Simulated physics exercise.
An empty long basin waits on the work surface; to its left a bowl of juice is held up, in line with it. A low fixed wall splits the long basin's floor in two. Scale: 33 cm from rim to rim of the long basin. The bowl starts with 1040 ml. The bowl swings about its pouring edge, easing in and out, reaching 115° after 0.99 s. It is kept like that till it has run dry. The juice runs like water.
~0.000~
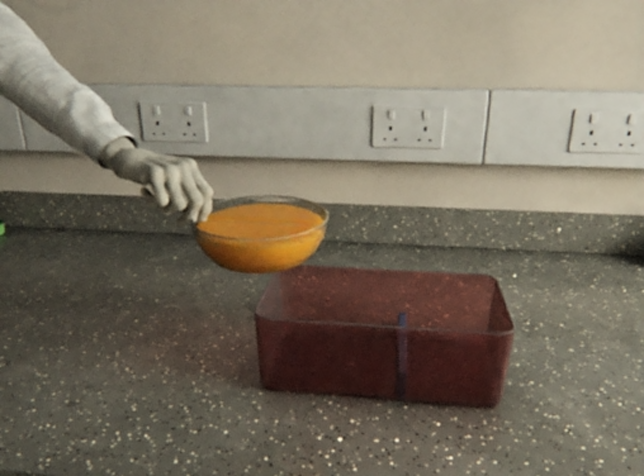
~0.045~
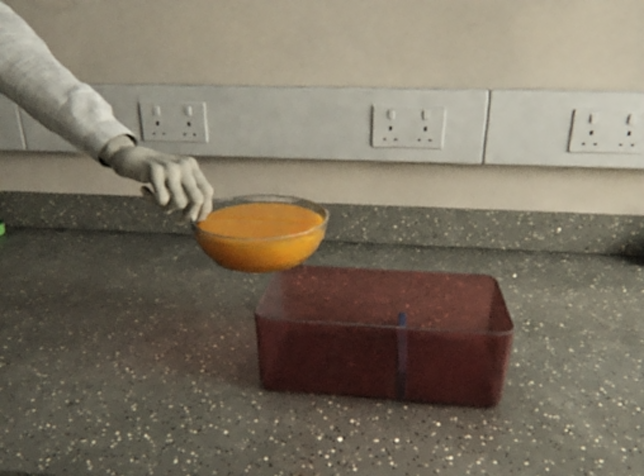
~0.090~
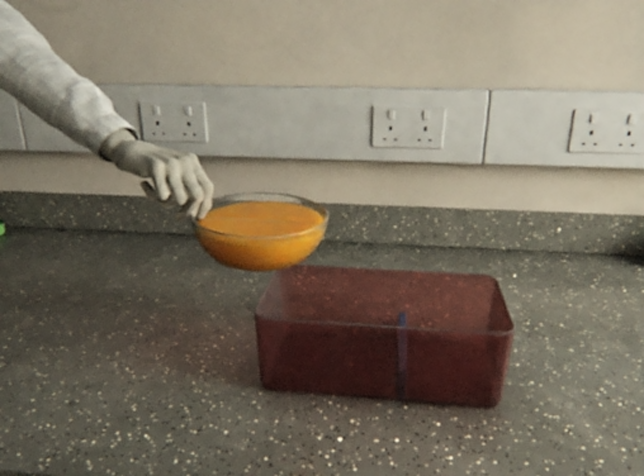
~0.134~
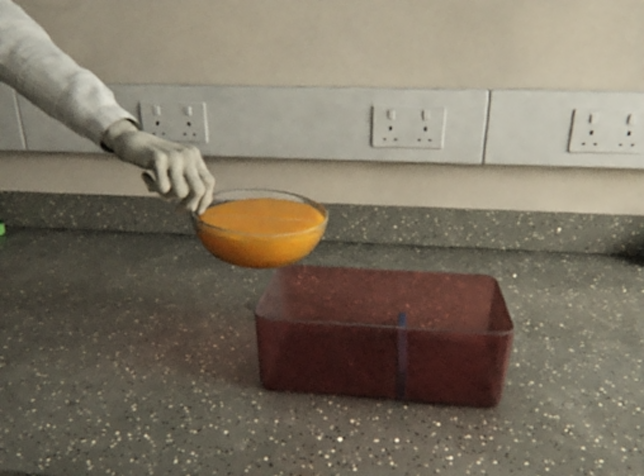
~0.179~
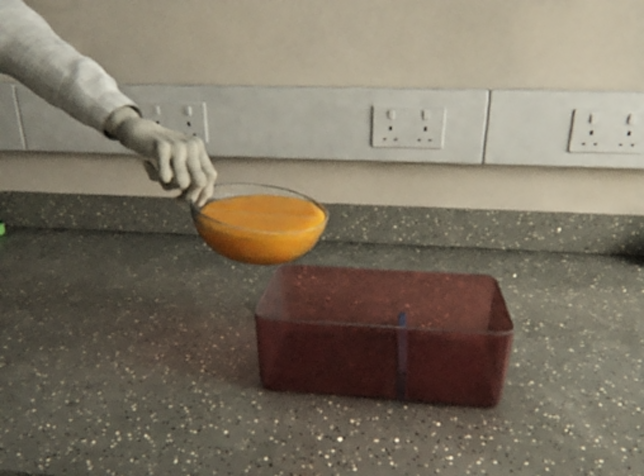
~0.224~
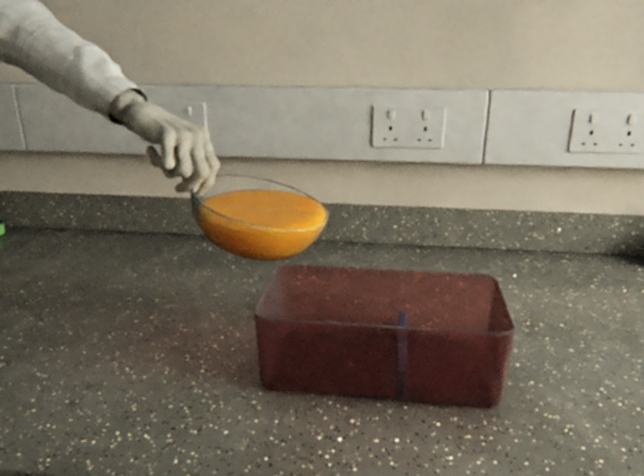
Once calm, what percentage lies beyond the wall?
Roughly 56 per cent is past the wall.
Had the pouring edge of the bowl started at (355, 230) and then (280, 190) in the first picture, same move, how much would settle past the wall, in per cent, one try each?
First 65, then 15 per cent.
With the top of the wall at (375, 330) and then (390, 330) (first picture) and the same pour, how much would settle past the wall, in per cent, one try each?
First 85, then 75 per cent.
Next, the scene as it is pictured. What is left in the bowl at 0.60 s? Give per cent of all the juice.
Near 30 in a hundred.
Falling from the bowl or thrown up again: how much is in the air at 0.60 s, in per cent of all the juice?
Some 52 per cent.
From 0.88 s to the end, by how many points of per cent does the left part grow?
Near 14 in a hundred.
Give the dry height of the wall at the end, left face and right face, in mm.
Left about 26 mm, right about 12 mm.
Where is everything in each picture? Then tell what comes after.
In the first picture, tilt 0°; pouring edge (327, 220); surface from (200, 219) to (325, 224); the long basin's rim runs from (267, 289) to (505, 303); the wall's top is at (403, 341).
In the second picture, tilt 1°; pouring edge (327, 220); surface from (201, 218) to (325, 223).
In the third picture, tilt 2°; pouring edge (327, 220); surface from (200, 216) to (325, 223).
In the fourth picture, tilt 5°; pouring edge (327, 220); surface from (200, 213) to (325, 220).
In the fifth picture, tilt 9°; pouring edge (326, 220); surface from (201, 208) to (325, 216).
In the sixth picture, tilt 14°; pouring edge (326, 220); surface from (201, 202) to (327, 215); 1 per cent is over the edge.
Then, 0.60 s in, the tilt is 77° and 29 per cent is still to pour, 15 is left of the wall and 5 right of it.
Then, 0.88 s in, the tilt is 112° and 0 per cent is still to pour, 28 is left of the wall and 62 right of it.
Then, 1.17 s in, the tilt is 115° and 0 per cent is still to pour, 39 is left of the wall and 59 right of it.
Then, 1.49 s in, the tilt is 115° and 0 per cent is still to pour, 42 is left of the wall and 56 right of it.
Finally, 42 per cent lies left of the wall, 56 right of it and 2 outside.
